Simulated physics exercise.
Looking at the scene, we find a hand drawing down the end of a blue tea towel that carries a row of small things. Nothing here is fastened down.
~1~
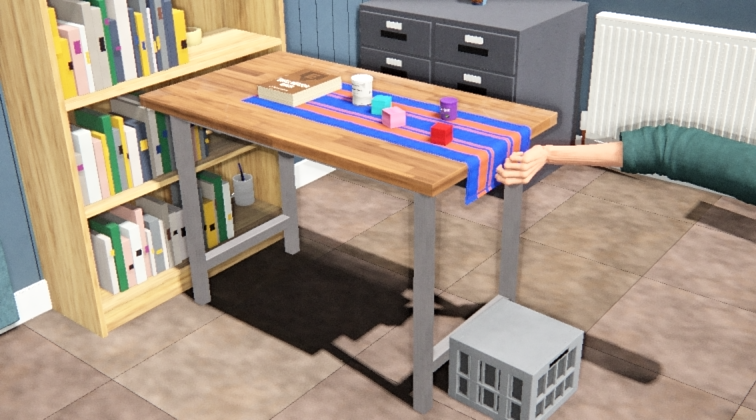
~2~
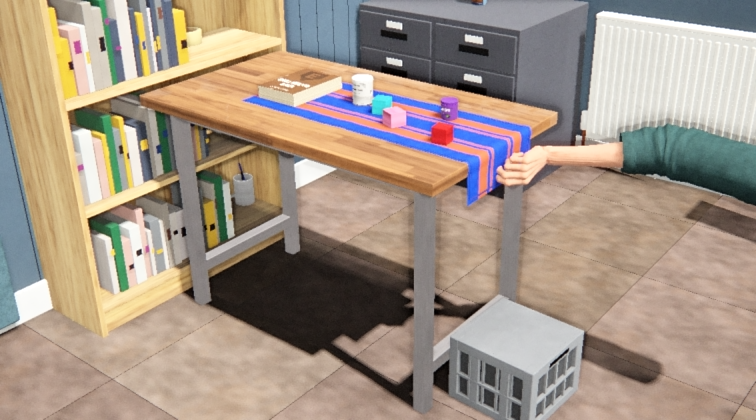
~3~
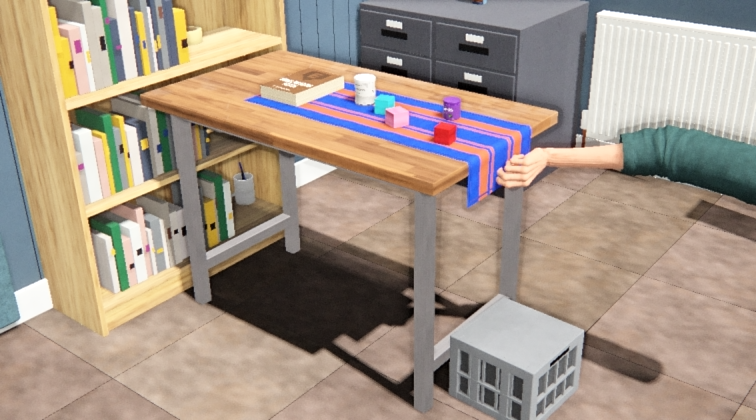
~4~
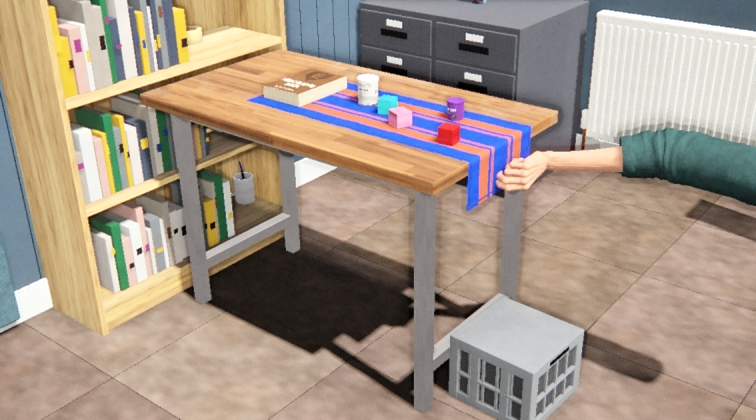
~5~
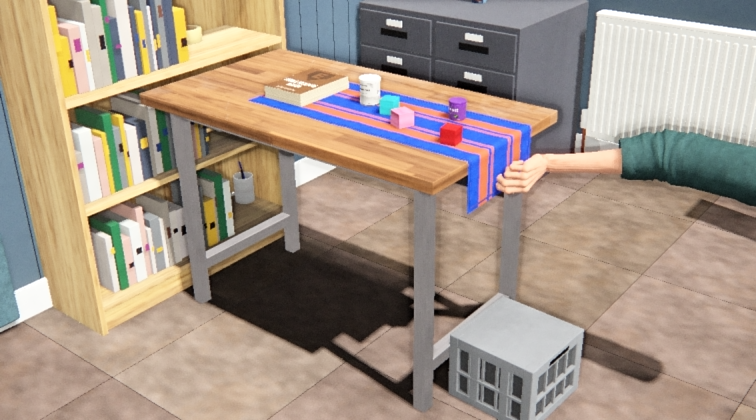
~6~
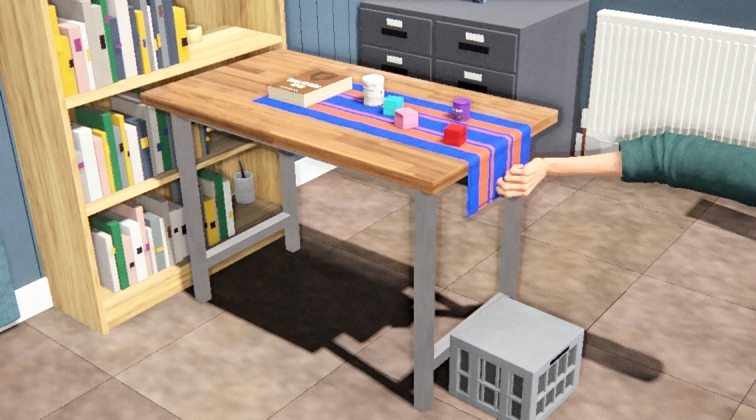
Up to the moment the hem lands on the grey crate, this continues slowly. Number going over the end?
Four.
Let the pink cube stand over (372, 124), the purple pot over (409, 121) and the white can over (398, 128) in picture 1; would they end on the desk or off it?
The pink cube is lost, the purple pot is lost, the white can is lost.
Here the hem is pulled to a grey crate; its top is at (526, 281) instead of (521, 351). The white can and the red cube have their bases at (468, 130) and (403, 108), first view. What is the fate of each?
The white can does not stay aboard, and the red cube stays aboard.
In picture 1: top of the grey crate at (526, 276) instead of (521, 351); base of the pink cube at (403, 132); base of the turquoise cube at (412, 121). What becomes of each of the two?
In the end the pink cube is still on top and the turquoise cube is still on top.
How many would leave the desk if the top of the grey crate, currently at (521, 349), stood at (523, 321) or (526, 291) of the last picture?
Counts: 3 / 2.
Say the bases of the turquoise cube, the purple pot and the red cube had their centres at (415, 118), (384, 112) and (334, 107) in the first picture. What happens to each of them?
Start with the turquoise cube, which is lost; next the purple pot, which is lost; last the red cube, which is kept.
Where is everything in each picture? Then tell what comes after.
Hem (466, 205); red cube (442, 126); purple pot (449, 100); pink cube (394, 110); turquoise cube (381, 98); white can (362, 78); top of the crate (521, 351), in the first frame.
Hem (467, 206); red cube (443, 126), in the second frame.
Hem (467, 208); purple pot (452, 100), in the third frame.
Hem (467, 211); pink cube (400, 110); top of the crate (521, 350), in the fourth frame.
Hem (467, 214); turquoise cube (390, 98), in the fifth frame.
Hem (467, 217); red cube (456, 127); purple pot (462, 101); pink cube (406, 111); turquoise cube (393, 98); white can (373, 78), in the sixth frame.
Soon after, hem near (498, 267); red cube and purple pot gone.
After that, hem on the crate; red cube, purple pot, pink cube and turquoise cube gone.
In the end, hem on the crate; red cube, purple pot, pink cube and turquoise cube gone. The answer is four.
